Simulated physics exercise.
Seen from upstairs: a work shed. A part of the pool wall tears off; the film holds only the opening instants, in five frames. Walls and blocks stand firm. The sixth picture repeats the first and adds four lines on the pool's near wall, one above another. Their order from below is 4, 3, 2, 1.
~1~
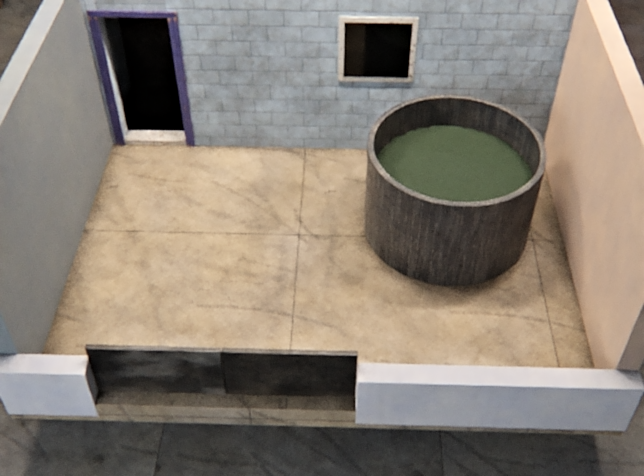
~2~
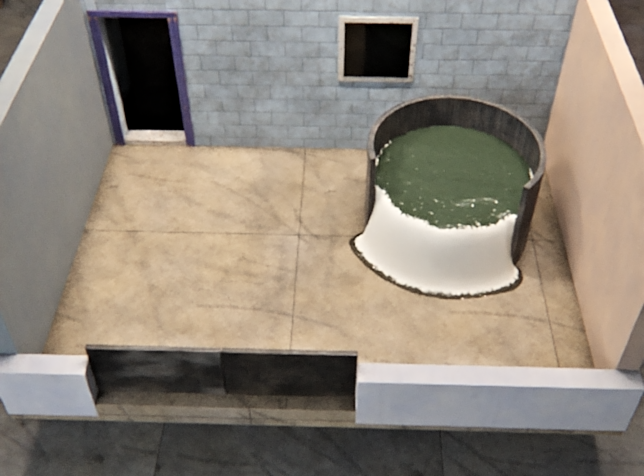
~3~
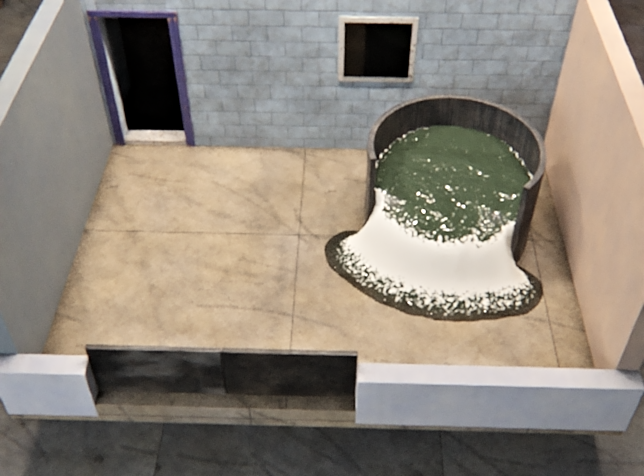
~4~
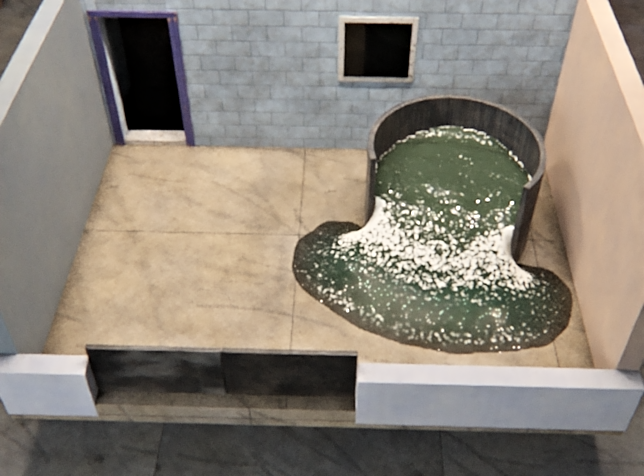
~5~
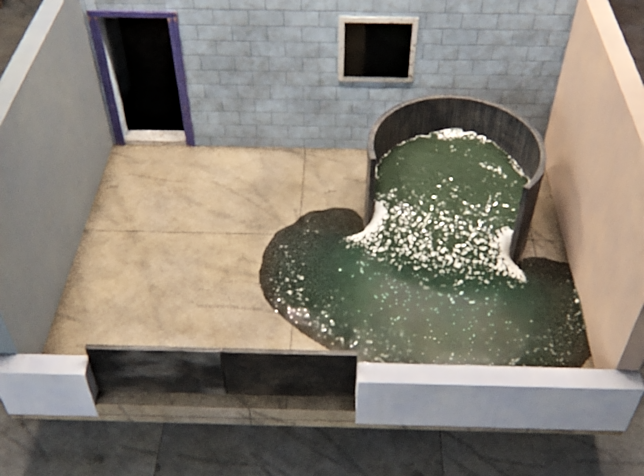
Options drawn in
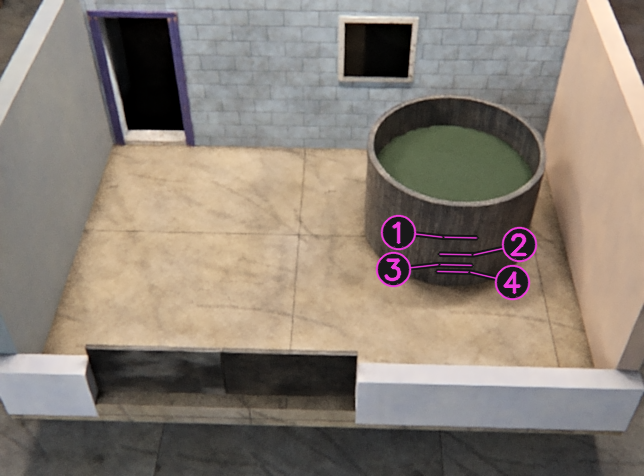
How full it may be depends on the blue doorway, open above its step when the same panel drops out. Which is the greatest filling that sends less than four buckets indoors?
Take 3.
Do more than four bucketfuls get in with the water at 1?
Yes.
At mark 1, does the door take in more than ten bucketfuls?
Yes.
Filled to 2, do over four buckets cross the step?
Yes, that goes wrong.
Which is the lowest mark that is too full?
It is 2.
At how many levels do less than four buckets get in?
Two.
On the marked copy, 1 at (459, 237); 2 at (456, 254); 3 at (454, 264); 4 at (453, 271); from the bottom up 4, 3, 2, 1.
For mark 1, dozens of bucketfuls pour in.
For mark 2, about 10 bucketfuls get in.
For mark 3, a bucket or two gets in.
For mark 4, nothing gets over.
